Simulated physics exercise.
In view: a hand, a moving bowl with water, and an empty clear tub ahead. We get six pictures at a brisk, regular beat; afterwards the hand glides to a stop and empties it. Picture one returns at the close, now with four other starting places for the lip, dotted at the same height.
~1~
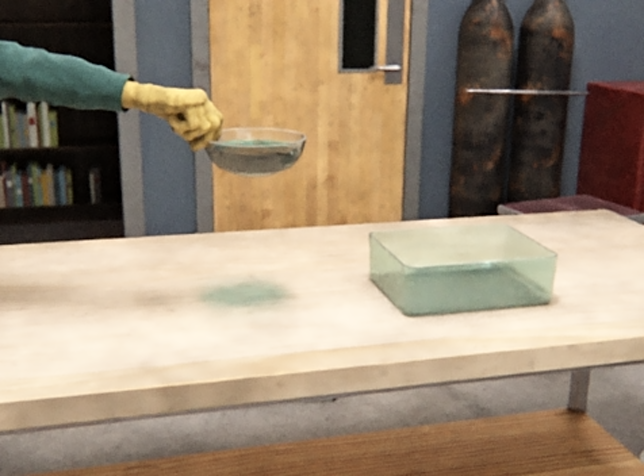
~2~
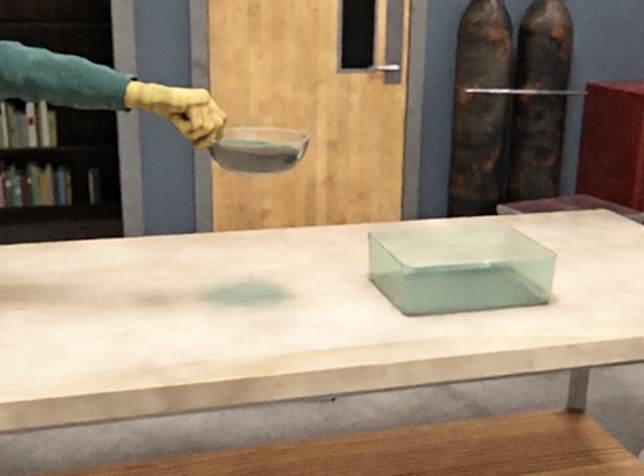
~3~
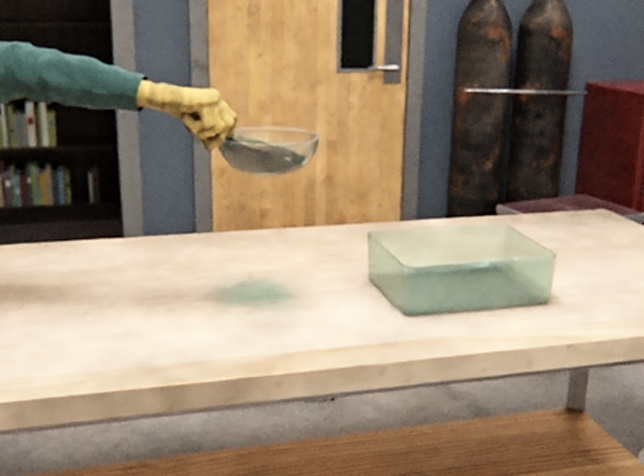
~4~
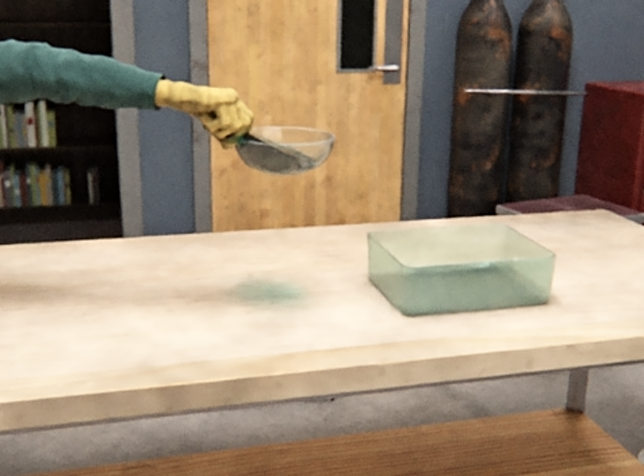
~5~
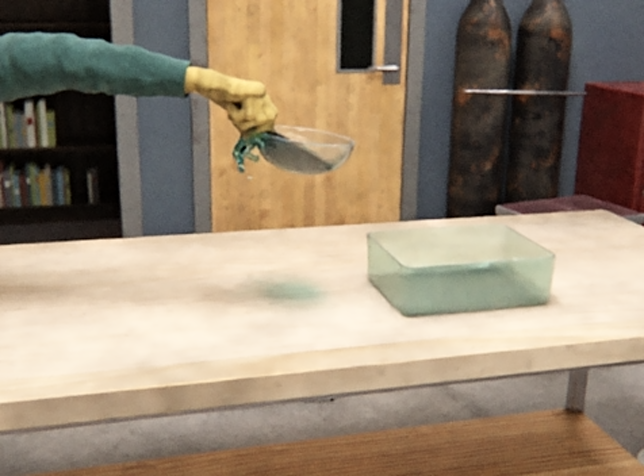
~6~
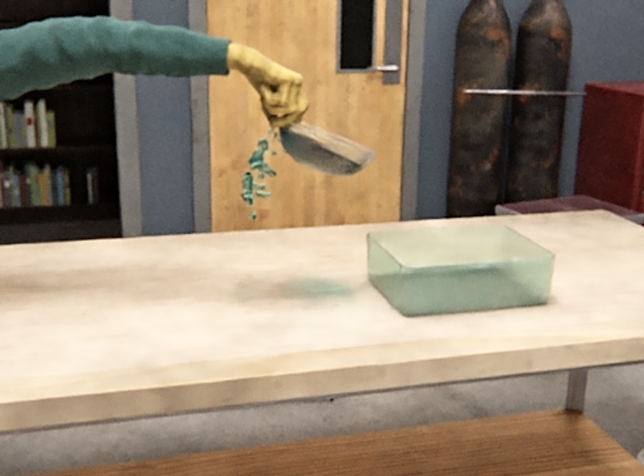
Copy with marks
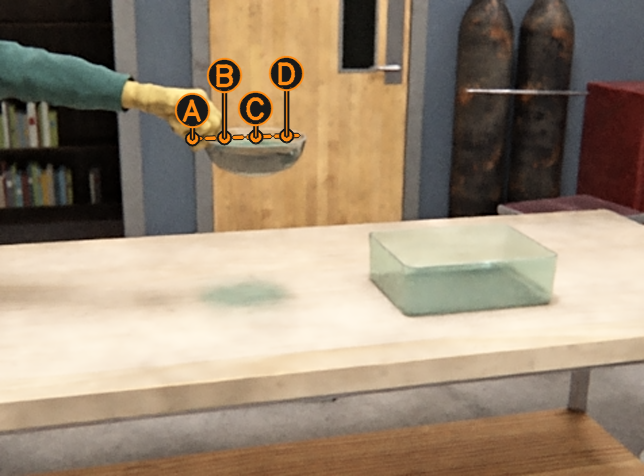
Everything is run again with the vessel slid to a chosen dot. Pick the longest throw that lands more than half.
Go for B.
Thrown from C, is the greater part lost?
No, not at all.
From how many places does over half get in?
Three.
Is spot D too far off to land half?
No, not at all.
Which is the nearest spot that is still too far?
The answer is A.
In orange, A at (192, 138); B at (224, 137); C at (255, 136); D at (286, 135).
For spot A, about 31 % lands in the tub, 64 % falls short and 5 % goes beside or beyond.
For spot B, about 65 % lands in the tub, 26 % falls short and 10 % goes beside or beyond.
For spot C, about 73 % lands in the tub, 13 % falls short and 14 % goes beside or beyond.
For spot D, about 69 % lands in the tub, 11 % falls short and 20 % goes beside or beyond.
